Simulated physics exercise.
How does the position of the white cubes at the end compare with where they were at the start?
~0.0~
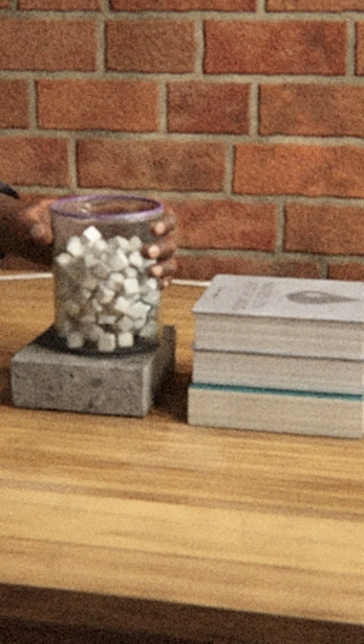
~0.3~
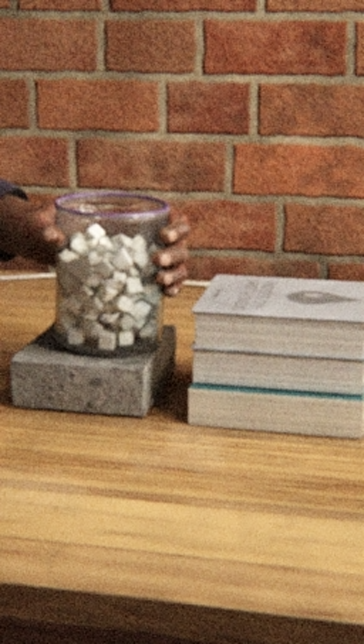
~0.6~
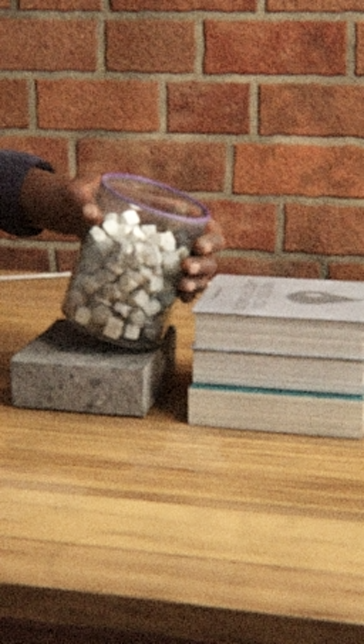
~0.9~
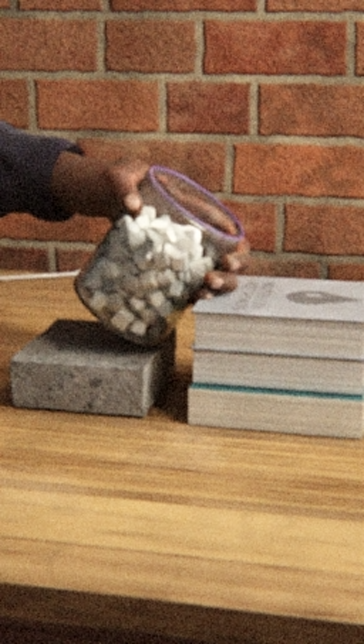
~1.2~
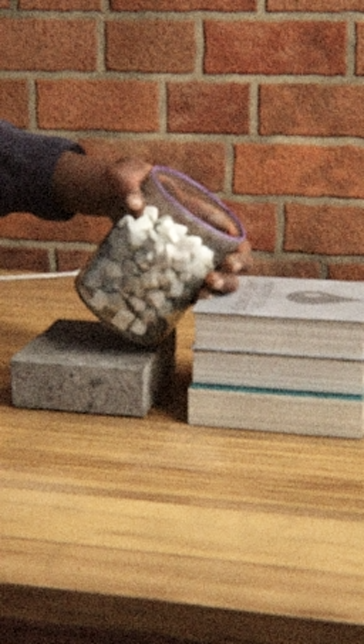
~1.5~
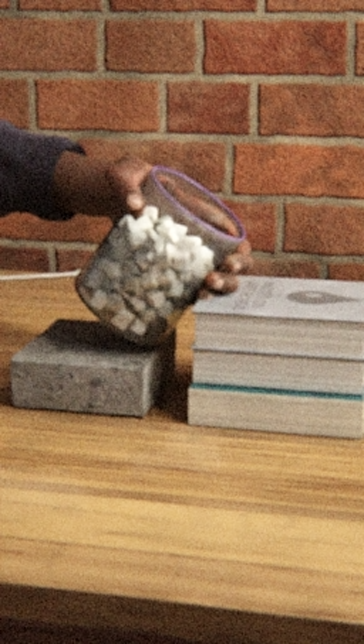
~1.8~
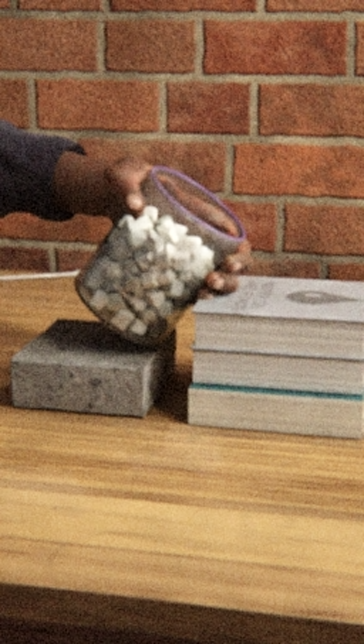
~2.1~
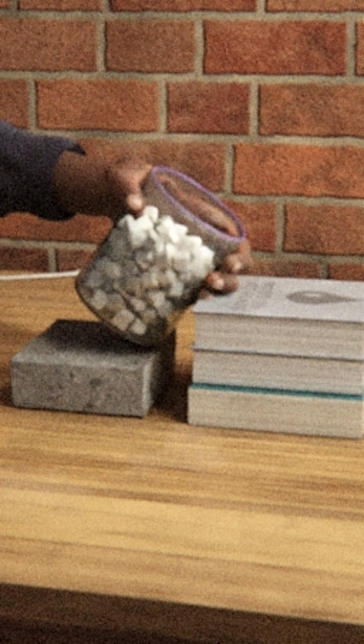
At the end the white cubes are farther to the right and slightly higher than they were at the start, closer to the pile of books.
